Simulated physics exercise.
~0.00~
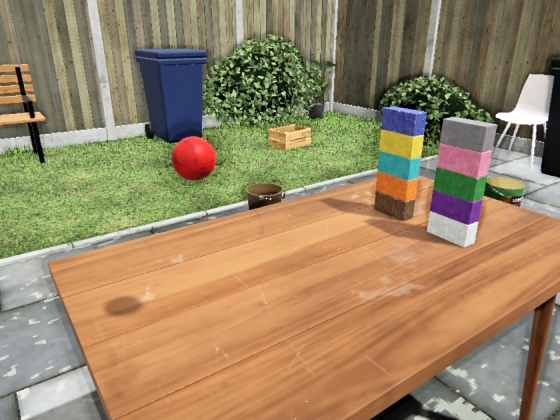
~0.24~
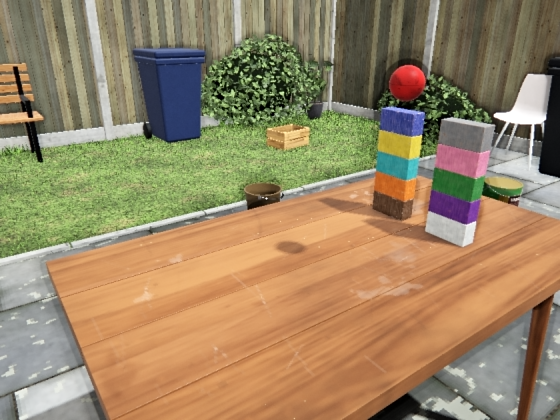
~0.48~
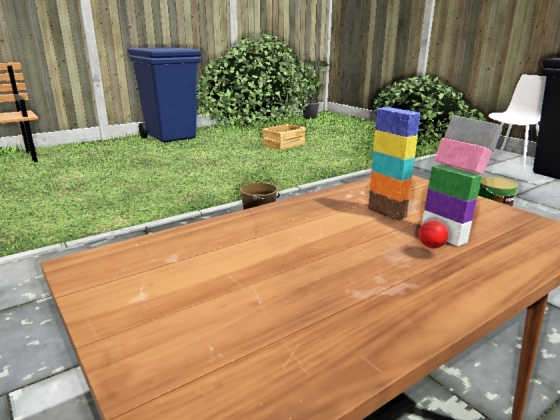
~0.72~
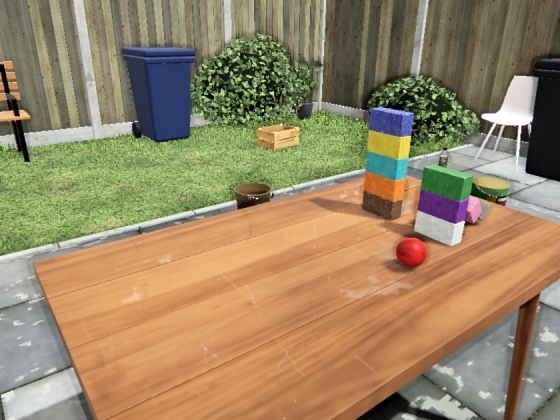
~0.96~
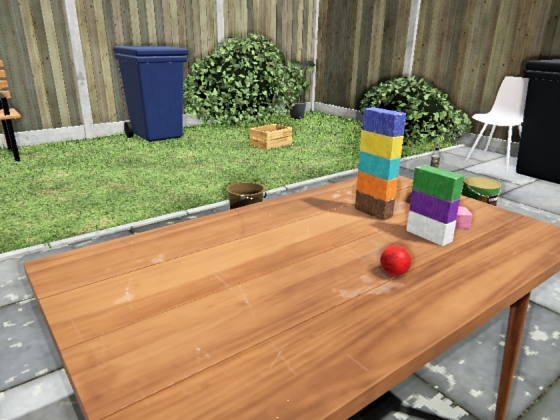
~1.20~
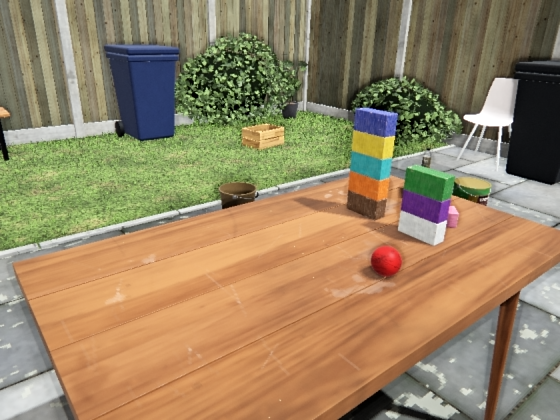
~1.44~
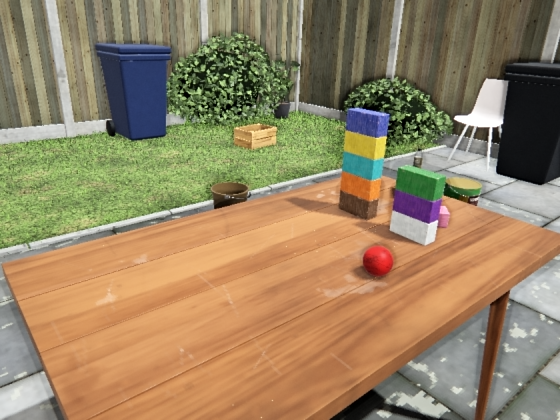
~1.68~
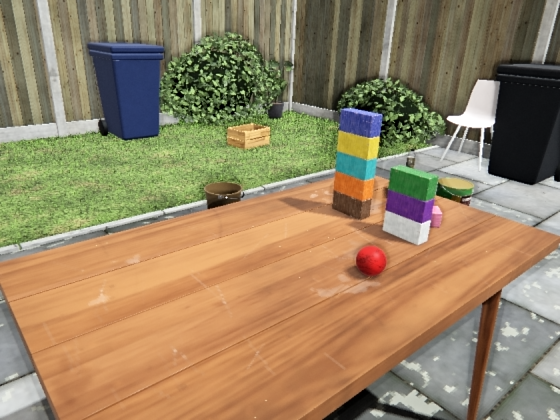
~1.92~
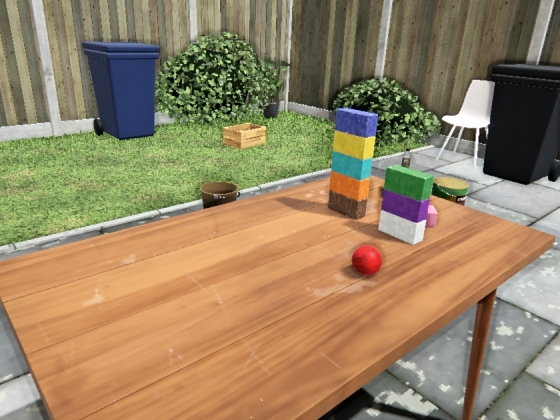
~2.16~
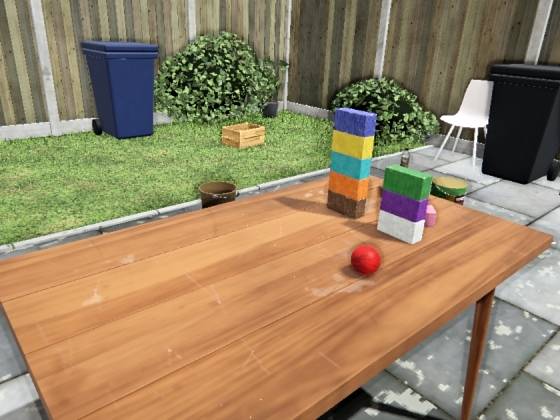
A red ball flies from the left over a wooden table in a fenced garden, seen from above one side as the view pans slightly right. Two block stacks stand towards the table's right, the left one blue, yellow, turquoise, orange and brown, the other grey, pink, green, purple and white. The ball reaches the right stack, and its grey and pink blocks tip and fall behind it. The ball drops to the tabletop and rolls a little left before settling. The left stack still stands, with green, purple and white beside it, the pink block lying behind and the grey out of sight.
